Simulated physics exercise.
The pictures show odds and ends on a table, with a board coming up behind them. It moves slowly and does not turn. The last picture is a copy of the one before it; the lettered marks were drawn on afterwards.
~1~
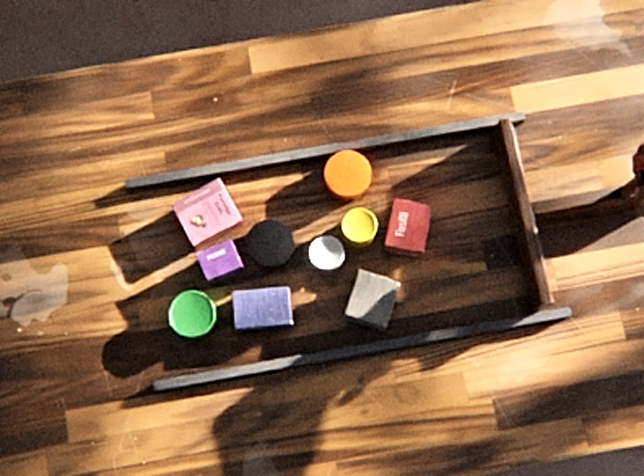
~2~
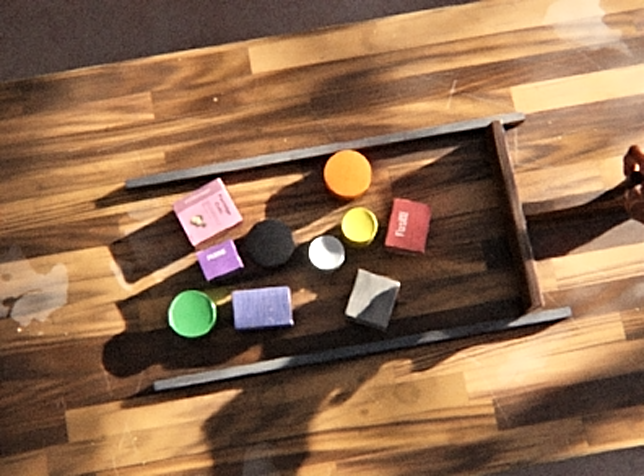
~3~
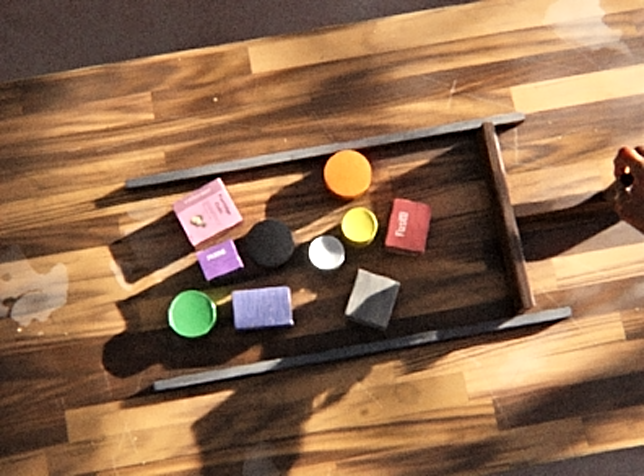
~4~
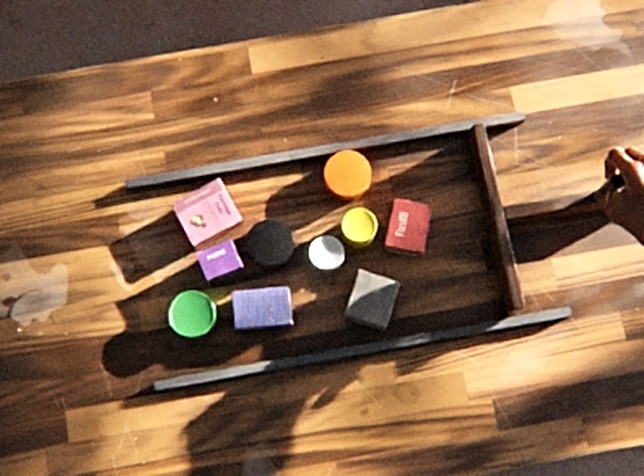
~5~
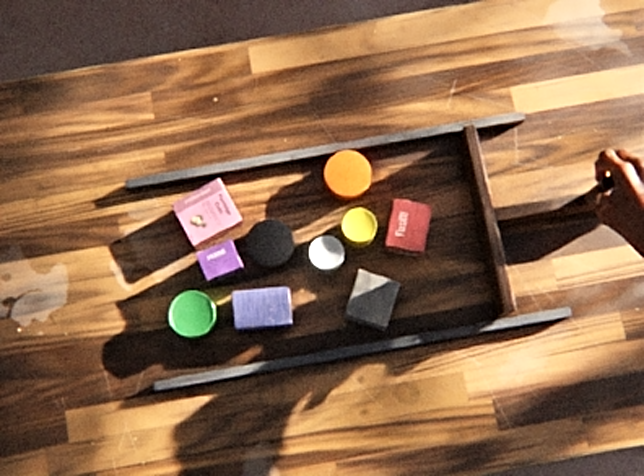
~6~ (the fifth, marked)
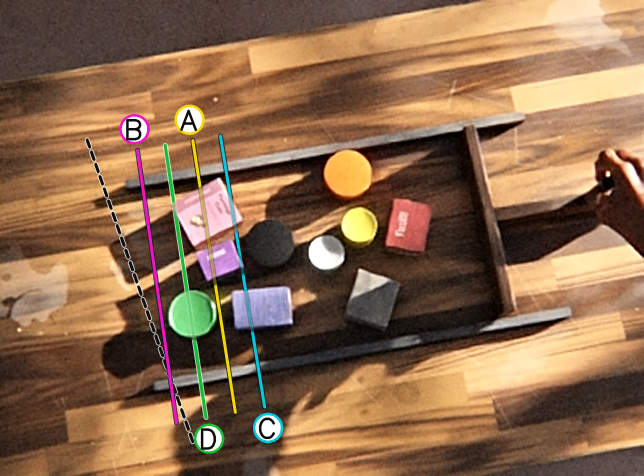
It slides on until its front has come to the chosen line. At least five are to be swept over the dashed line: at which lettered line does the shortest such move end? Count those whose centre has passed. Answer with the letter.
It must go as far as D.
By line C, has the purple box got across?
Yes.
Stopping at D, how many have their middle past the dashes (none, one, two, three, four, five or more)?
It has five or more across.
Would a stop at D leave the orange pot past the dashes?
By then, no.
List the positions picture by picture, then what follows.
In the first frame, green tub (193, 315); grey block (372, 301); pink packet (208, 215).
In the second frame, board (517, 211); yellow tub (359, 228).
In the third frame, board (508, 212); purple box (220, 262).
In the fourth frame, board (499, 214); white jar (327, 255).
In the fifth frame, board (490, 215); orange pot (348, 176); green tub (193, 315); grey block (372, 301).
On the marked copy, A at (213, 272); B at (156, 282); C at (242, 267); D at (185, 277); the dashed line at (138, 286).
With D. Early on, board (380, 235); green tub (193, 315); purple box (220, 263); none across.
Further on, board (269, 254); purple box (130, 291); green tub (151, 323); one across.
At the end, board (184, 269); purple box (47, 306); green tub (67, 339); seven across.
As for the rest, A gets only four across; B gets nine across, but is farther than needed; C gets only two across.
